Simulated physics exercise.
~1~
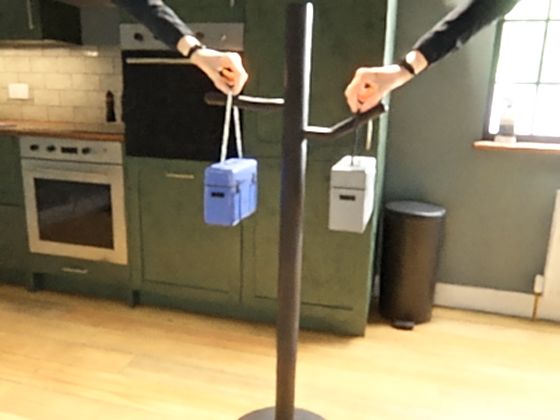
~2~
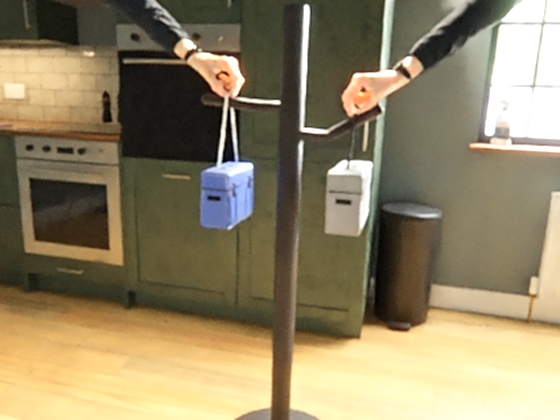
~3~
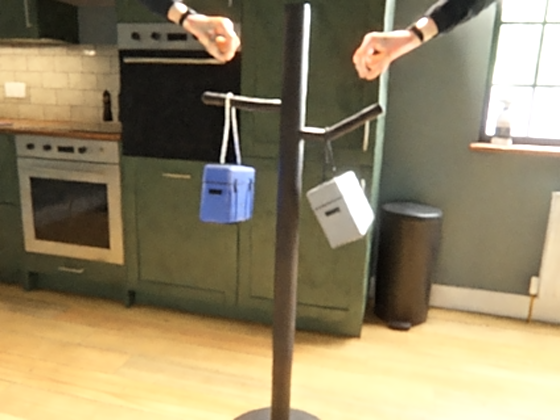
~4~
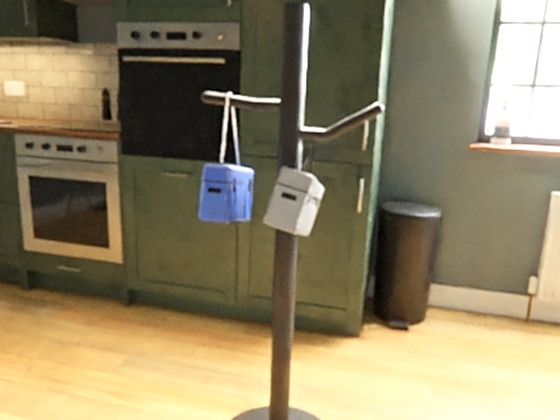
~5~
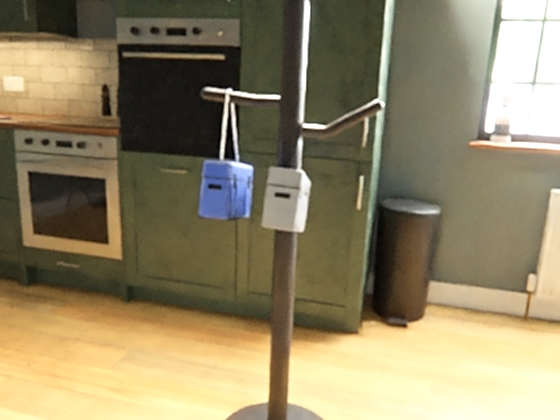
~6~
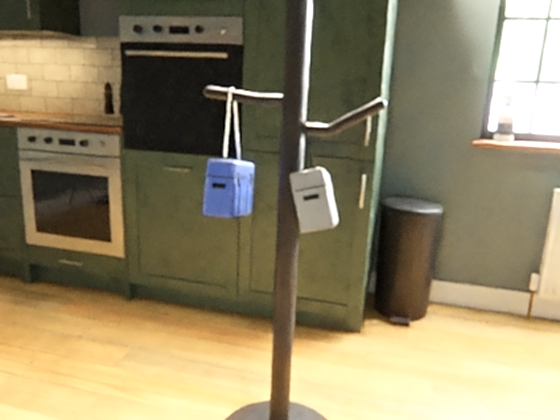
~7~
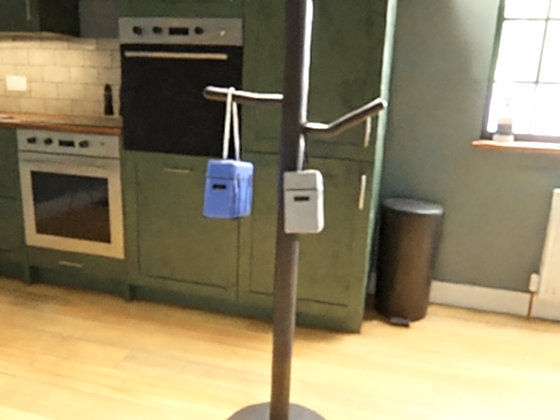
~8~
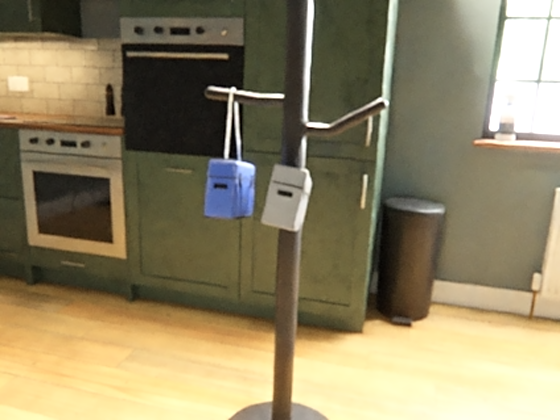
In a kitchen with dark green cupboards, a built-in oven and a pale wooden floor, a slightly swaying camera faces a dark post with two peg-like arms. Two hands reach in from above, holding a blue case by its pale loop at the left peg and a grey case at the right peg. The hands let go and draw back out of view. The blue case hangs almost still, while the grey case tilts and slides left down the sloping peg to the post. There it rocks gently from side to side, and both cases remain hanging from their loops.
